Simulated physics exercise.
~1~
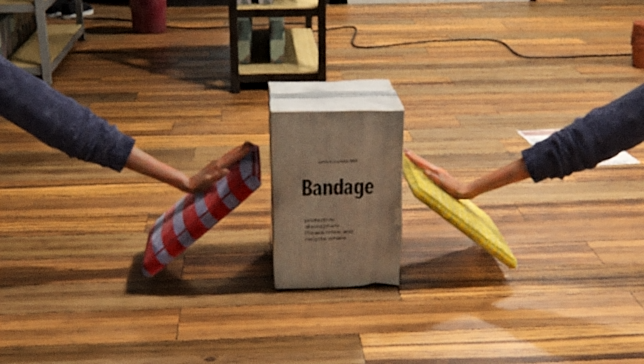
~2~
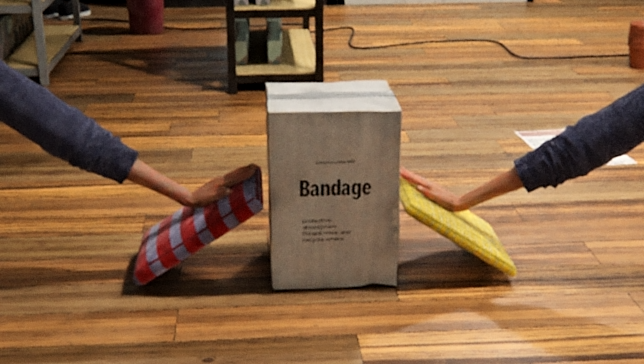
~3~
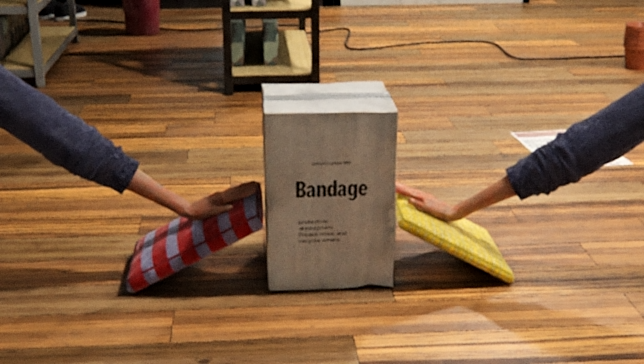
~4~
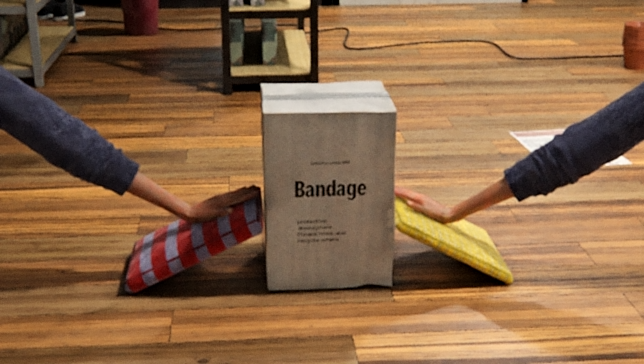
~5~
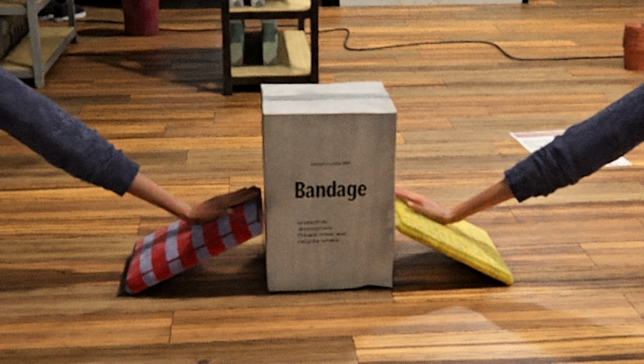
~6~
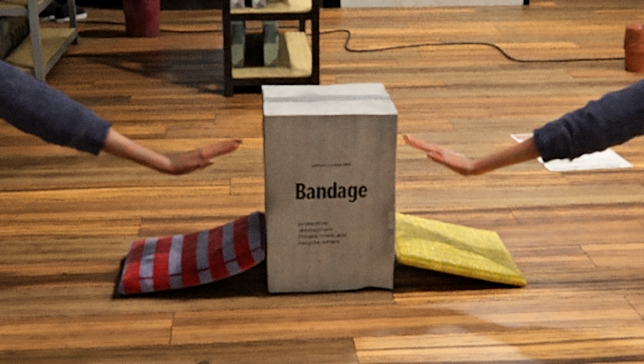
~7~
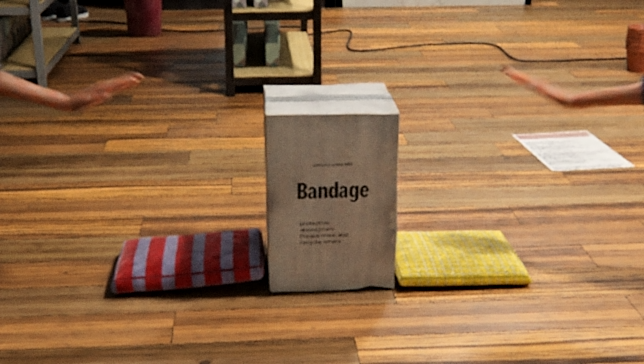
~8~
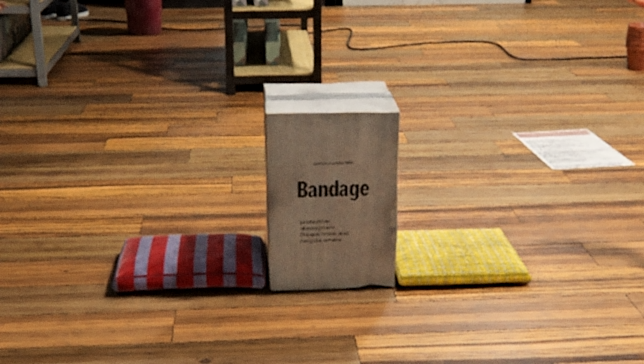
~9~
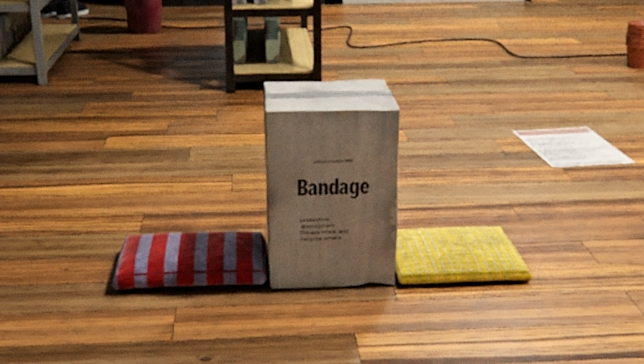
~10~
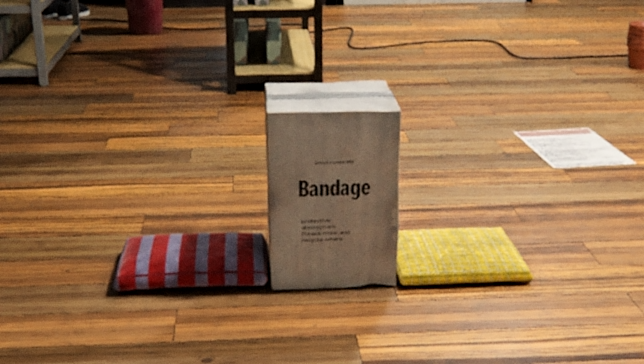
The video shows two hands holding a red striped pillow and a yellow seat pad tilted against either side of a white box labelled Bandage, lowering them slightly, then letting go and withdrawing. Both cushions drop and end flat on the wooden floor beside the upright box.
